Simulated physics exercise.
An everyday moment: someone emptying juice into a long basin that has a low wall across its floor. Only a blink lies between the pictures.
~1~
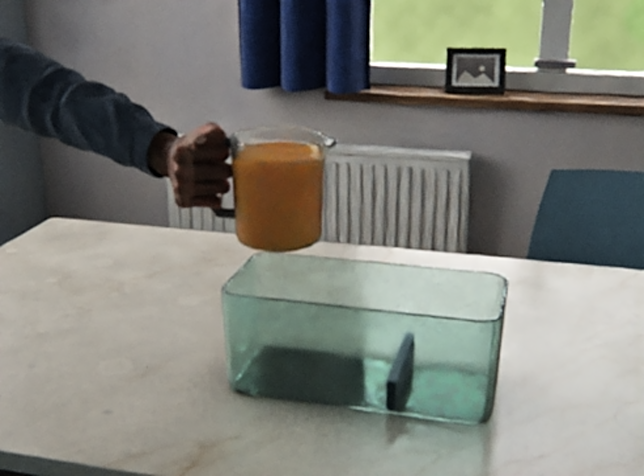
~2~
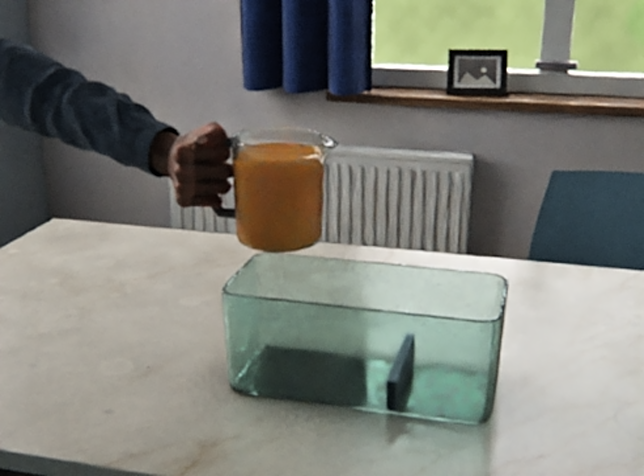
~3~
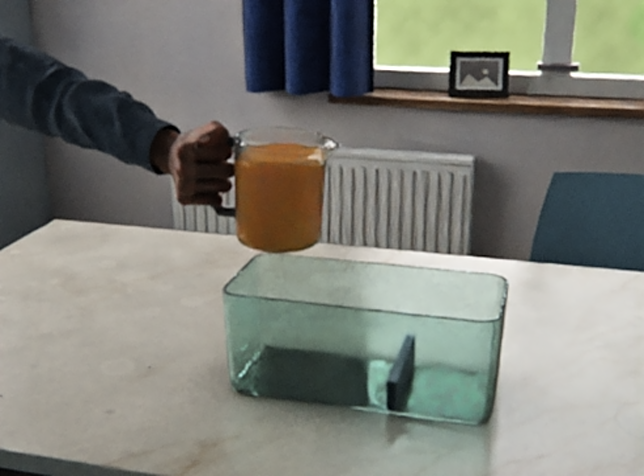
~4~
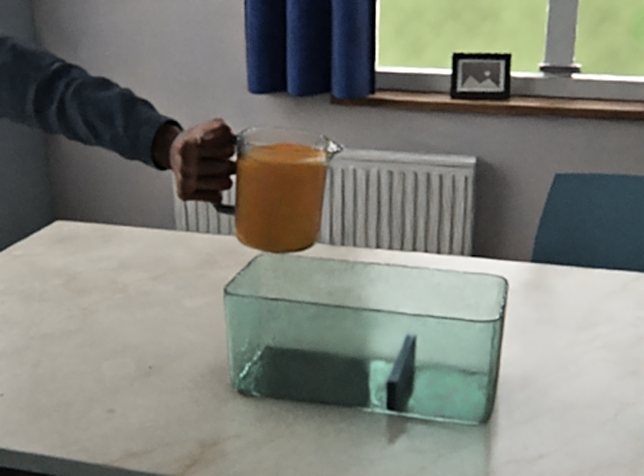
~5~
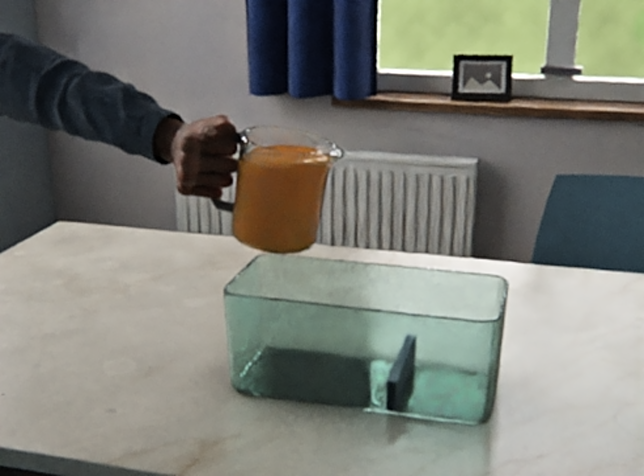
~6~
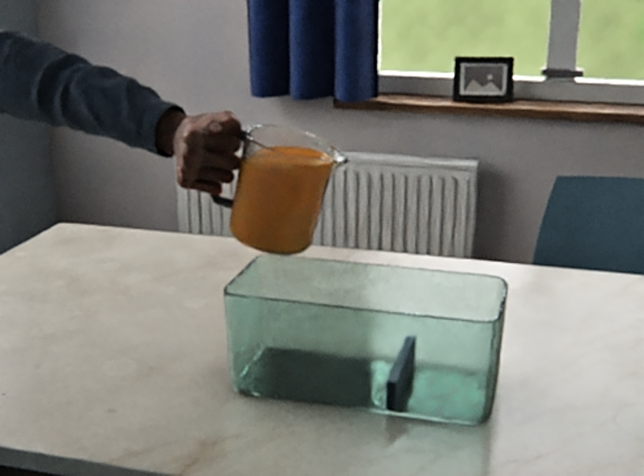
A hand slowly tilts a glass jug of orange juice rightward above a clear green basin.
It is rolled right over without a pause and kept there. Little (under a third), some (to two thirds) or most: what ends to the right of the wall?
In the end between a third and two thirds is right of the wall.
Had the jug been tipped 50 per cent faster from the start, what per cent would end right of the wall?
Some 35 per cent.
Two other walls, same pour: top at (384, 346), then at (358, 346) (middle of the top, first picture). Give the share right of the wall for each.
First some 65, then 95 per cent.
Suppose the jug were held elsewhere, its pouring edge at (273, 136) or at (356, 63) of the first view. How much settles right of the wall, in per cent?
The first gives 5 %, the second 70 %.
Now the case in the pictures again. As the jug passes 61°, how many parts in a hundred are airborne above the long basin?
It comes to 10 per cent or so.
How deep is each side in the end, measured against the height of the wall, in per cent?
Left: 50 %. Right: 60 %.
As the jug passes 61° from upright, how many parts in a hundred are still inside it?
Roughly 80 in a hundred.
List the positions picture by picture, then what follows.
In the first frame, tilt 0°; pouring edge (337, 142); surface from (238, 149) to (323, 154); the long basin's rim runs from (238, 273) to (504, 299); the wall's top is at (401, 356).
In the second frame, tilt 1°; pouring edge (338, 143); surface from (240, 150) to (323, 155).
In the third frame, tilt 2°; pouring edge (340, 146); surface from (241, 150) to (325, 156).
In the fourth frame, tilt 5°; pouring edge (342, 149); surface from (244, 152) to (328, 157).
In the fifth frame, tilt 9°; pouring edge (345, 154); surface from (246, 152) to (332, 158).
In the sixth frame, tilt 14°; pouring edge (348, 161); surface from (248, 157) to (338, 160).
A moment on, the jug is tipped part way and 81 per cent is still to pour, 2 is left of the wall and 6 right of it.
Next, the jug is tipped on its side and 31 per cent is still to pour, 22 is left of the wall and 36 right of it.
Then the jug is tipped right over and 3 per cent is still to pour, 53 is left of the wall and 41 right of it.
Later the jug is tipped right over and 0 per cent is still to pour, 57 is left of the wall and 42 right of it.
In the end 57 per cent lies left of the wall, 42 right of it and 1 outside.
